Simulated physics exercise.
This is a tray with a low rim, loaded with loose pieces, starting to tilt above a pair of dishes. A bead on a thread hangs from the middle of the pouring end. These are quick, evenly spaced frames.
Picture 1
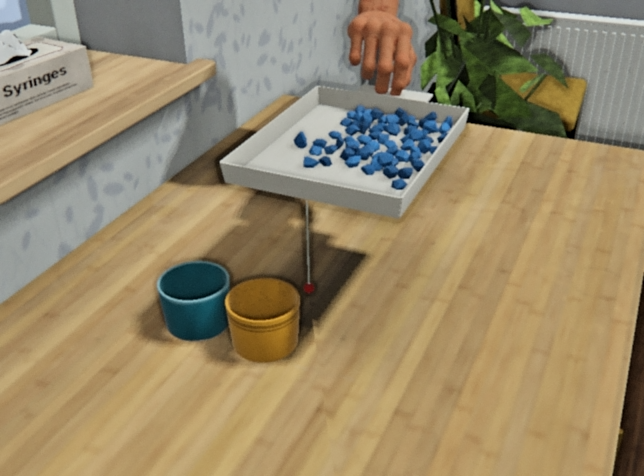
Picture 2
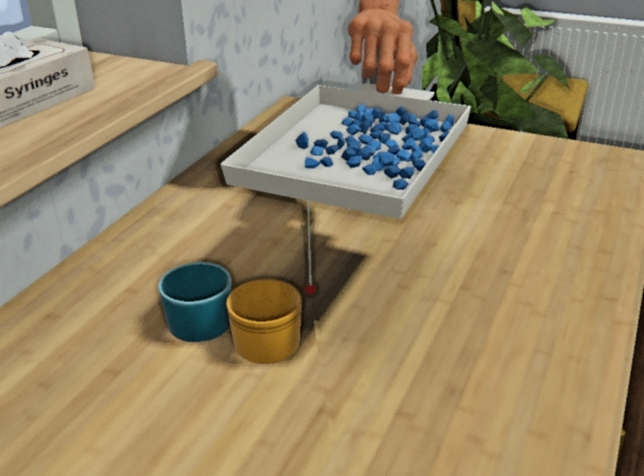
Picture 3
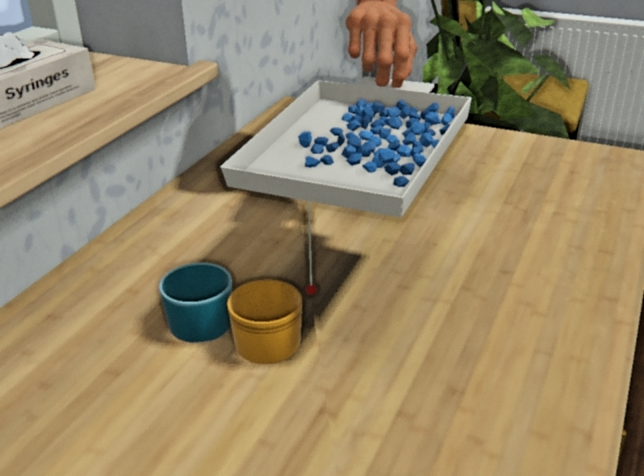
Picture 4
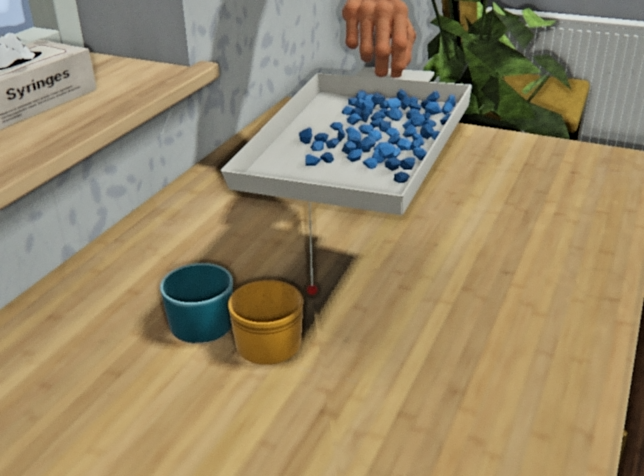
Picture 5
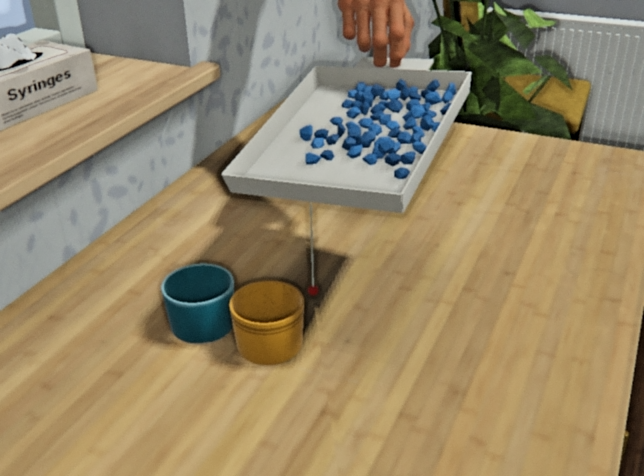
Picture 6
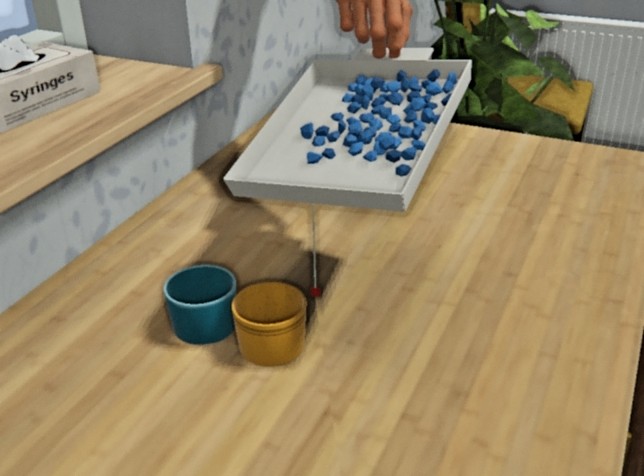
A pale tray of blue stones, with a hand at its far edge, gradually tilted toward its near left corner above a teal dish and a mustard-yellow one, while the stones stayed bunched toward the far side.
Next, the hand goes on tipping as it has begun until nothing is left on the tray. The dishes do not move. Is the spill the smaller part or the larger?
Caught overall: More than half.
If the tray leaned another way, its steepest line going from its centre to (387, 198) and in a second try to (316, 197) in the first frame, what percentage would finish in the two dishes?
About 0 and 0 per cent.
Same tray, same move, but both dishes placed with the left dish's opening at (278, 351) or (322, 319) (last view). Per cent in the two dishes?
First some 0, then 0 per cent.
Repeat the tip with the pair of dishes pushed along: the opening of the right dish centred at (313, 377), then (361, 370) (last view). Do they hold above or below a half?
In turn: Less than half; not half.
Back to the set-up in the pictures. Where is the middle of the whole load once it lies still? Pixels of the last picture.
Near (243, 334).
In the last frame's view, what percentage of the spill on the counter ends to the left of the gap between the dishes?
It comes to 70 per cent or so.
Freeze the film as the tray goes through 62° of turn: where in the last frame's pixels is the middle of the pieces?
At about (271, 170).
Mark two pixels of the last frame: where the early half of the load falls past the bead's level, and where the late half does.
Around (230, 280) and then (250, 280).
Just after the last frame, tray tipped steeply; almost all on the tray; about a tenth in the air.
A moment on, tray tipped past a quarter turn; roughly half on the tray; about a tenth in the right dish; about a tenth in the left dish; about a tenth outside both; about a tenth in the air.
Further on, tray tipped past a quarter turn; roughly a third in the right dish; roughly a quarter in the left dish; roughly a third outside both.
When it is over, tray tipped past a quarter turn; roughly a third in the right dish; roughly a quarter in the left dish; roughly a third outside both.
